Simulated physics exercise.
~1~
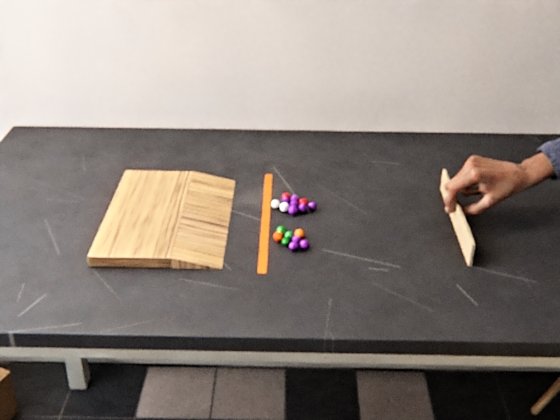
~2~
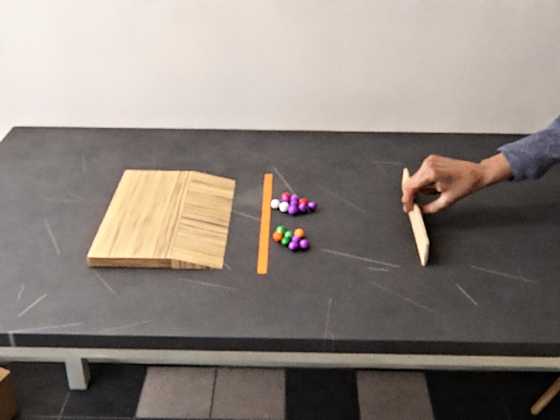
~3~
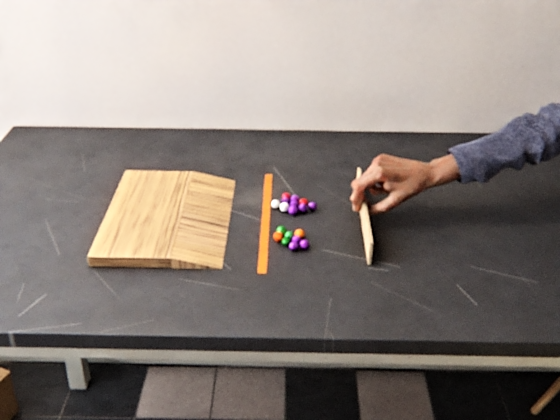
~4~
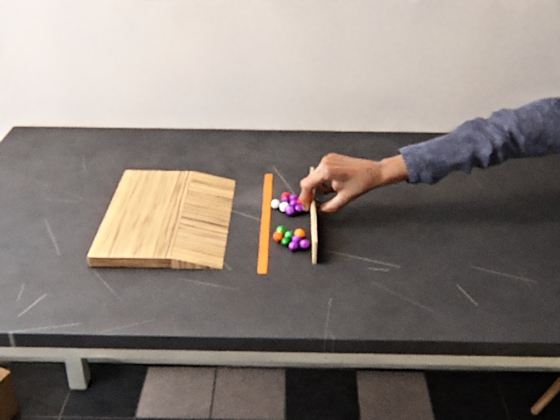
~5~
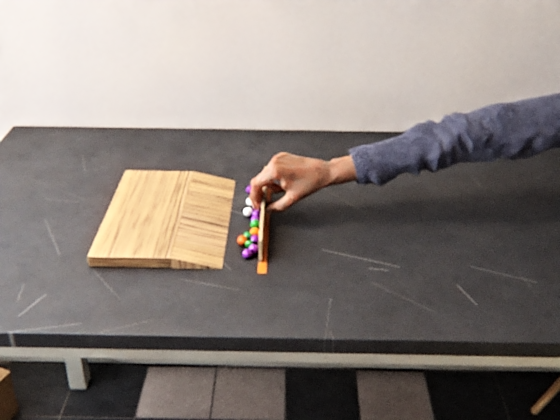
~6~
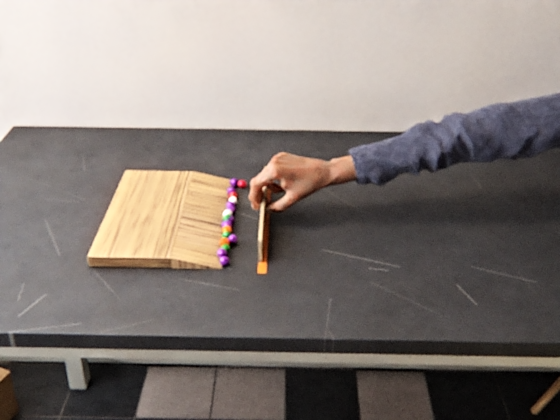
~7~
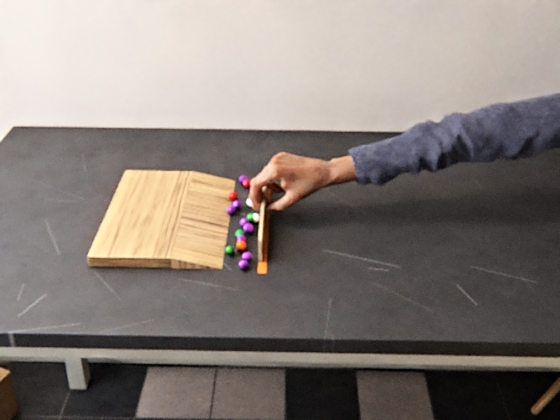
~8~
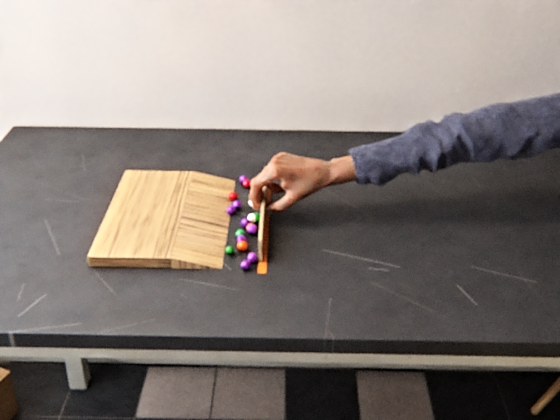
Hand sweeping a wooden card left into two clusters of colourful beads, stopping at orange tape as beads roll to the wedge's edge and settle back short.
